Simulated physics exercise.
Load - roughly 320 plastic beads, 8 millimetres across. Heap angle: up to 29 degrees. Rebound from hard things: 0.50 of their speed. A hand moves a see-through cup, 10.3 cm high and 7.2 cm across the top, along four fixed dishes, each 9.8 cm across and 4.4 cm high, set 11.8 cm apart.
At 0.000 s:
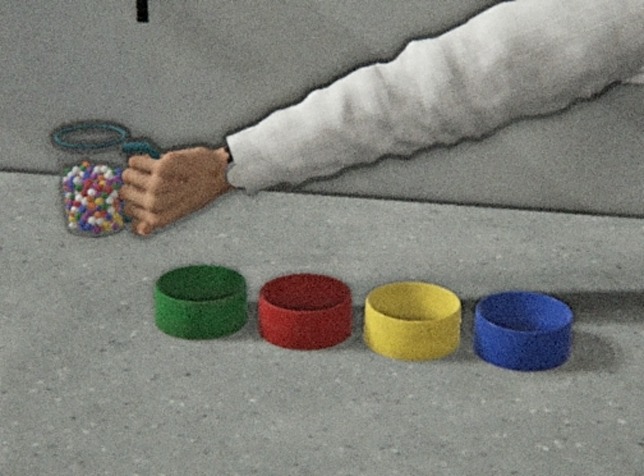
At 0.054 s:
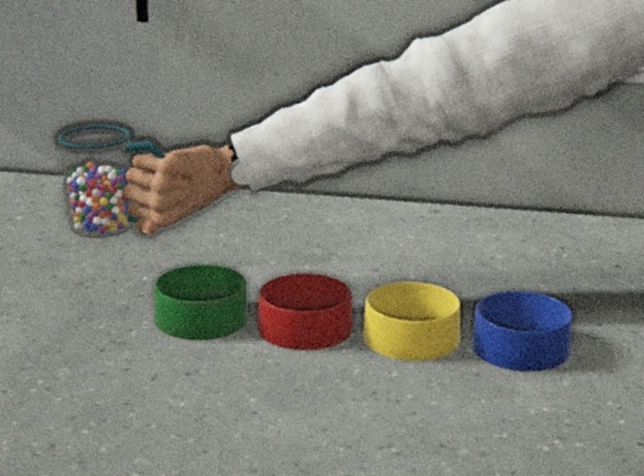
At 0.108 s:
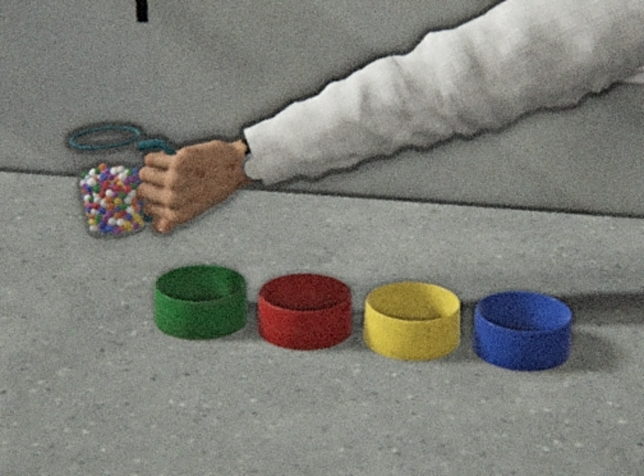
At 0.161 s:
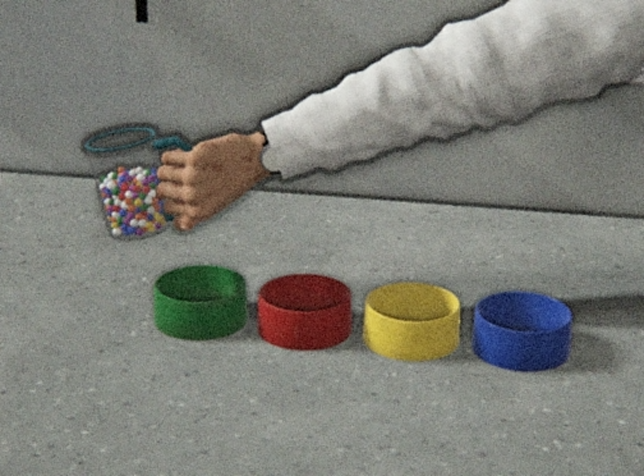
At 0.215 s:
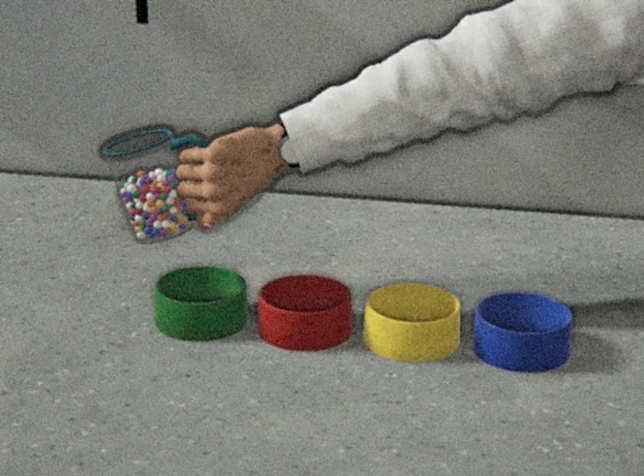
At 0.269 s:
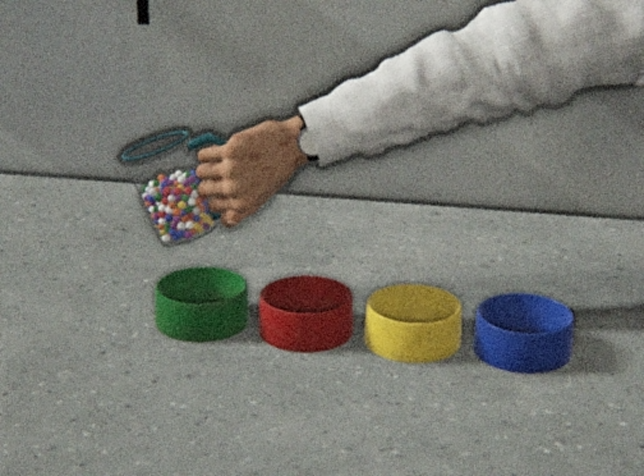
A hand moves a clear cup of colourful beads rightward while gradually tilting it leftward.
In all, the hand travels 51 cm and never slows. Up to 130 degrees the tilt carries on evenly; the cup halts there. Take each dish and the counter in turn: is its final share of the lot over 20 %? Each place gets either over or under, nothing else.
Here is the list: Red dish under, blue dish over, green dish under, yellow dish under, counter under.
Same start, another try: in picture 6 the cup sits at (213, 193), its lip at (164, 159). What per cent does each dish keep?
The red dish keeps 0, the blue one 100, the green one 0 and the yellow one 0.
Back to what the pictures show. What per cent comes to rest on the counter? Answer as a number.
The figure is about 5 percent.
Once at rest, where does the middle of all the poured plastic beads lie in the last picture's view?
Around (515, 331).
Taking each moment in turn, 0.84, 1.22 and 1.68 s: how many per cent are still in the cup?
100, 95, 0.
Then, at 0.84 s, tilt 72 degrees; cup holds 100 %.
After 1.22 s, tilt 107 degrees; cup holds 95 %.
After 1.68 s, tilt 130 degrees; cup holds 0 %, blue 95 %.
In the end, at 2.3 s, red 0 %, blue 95 %, green 0 %, yellow 0 %, counter 5 %.
